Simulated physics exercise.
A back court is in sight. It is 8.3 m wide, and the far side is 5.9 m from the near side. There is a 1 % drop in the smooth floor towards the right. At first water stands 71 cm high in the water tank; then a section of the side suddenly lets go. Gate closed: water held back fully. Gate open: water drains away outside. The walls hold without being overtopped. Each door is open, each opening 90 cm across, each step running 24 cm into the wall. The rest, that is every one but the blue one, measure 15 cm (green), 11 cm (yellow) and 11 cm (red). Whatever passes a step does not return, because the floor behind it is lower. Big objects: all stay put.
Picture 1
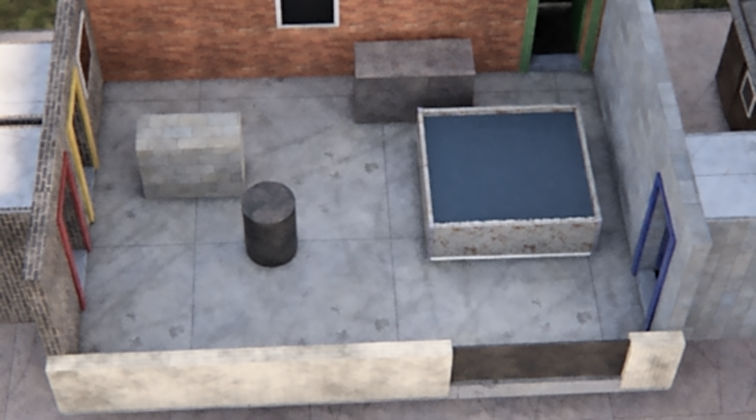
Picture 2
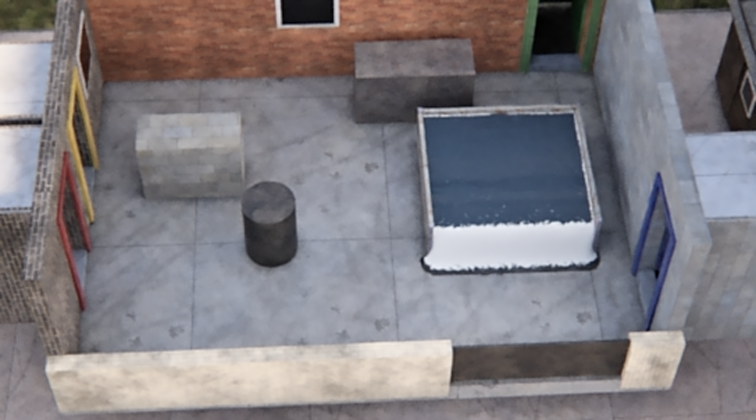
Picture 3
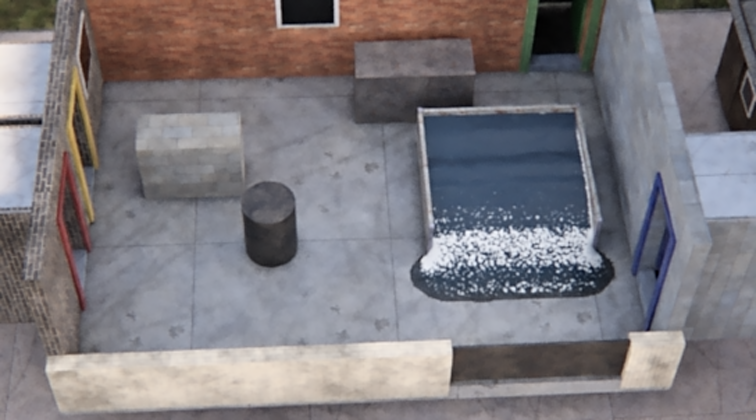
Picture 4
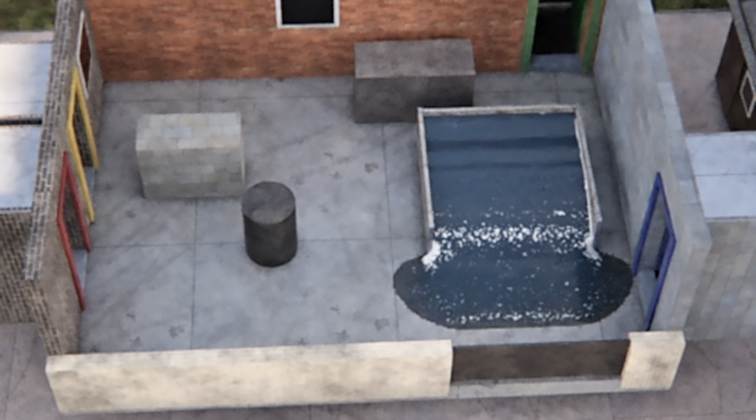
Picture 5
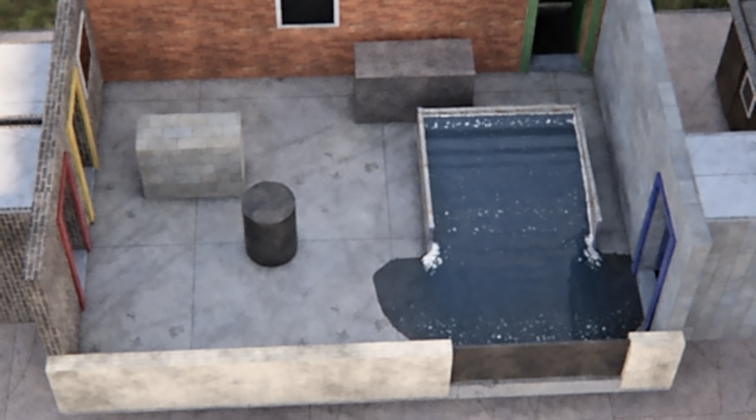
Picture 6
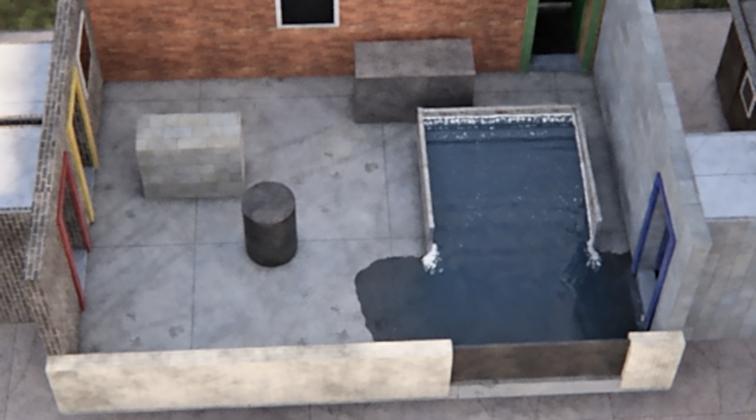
In a walled court, water pours from a tank's open front and spreads to the blue door.
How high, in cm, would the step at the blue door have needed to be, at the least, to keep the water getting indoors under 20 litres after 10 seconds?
About 33 cm.
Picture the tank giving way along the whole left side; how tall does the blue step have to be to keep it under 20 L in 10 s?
I'd say close to 12.0 cm.
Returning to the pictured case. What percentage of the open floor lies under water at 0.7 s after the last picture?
I'd say near 20 percent.
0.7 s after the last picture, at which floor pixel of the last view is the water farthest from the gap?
(305, 377).
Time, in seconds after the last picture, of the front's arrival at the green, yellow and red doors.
The green door at 2.8 seconds, the yellow door at 3.2 seconds, the red door at 2.6 seconds.
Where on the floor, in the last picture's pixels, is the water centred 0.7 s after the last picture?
Centre estimate: (511, 257) px, approximately.
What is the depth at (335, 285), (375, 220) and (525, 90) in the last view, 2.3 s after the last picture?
First spot about 4 cm, second about 0 cm, third about 0 cm.
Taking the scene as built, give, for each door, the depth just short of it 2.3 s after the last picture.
Centimetres: Green = 0, yellow = 0, blue = 33, red = 0.
Then, 0.7 s after the last picture water covers 20 % of the floor, deepest (55 cm) near (642, 365); 17 cm at the blue door, 0 litres in over its 21 cm step.
Then, 2.3 s after the last picture water covers 45 % of the floor, deepest (38 cm) near (642, 365); 33 cm at the blue door, 81 litres in over its 21 cm step.
Then, 9.3 s after the last picture water covers 100 % of the floor, deepest (18 cm) near (413, 178); 13 cm at the blue door, 130 litres in over its 21 cm step.
At the blue door as built, the water peaked near 37 cm, 1.5 s after the last picture.
Run again over the same 10 s with other heights there, 47 litres in over 28.5 cm, 5 litres over 38.5 cm. The limit of 20 litres is kept from about 33 cm up.
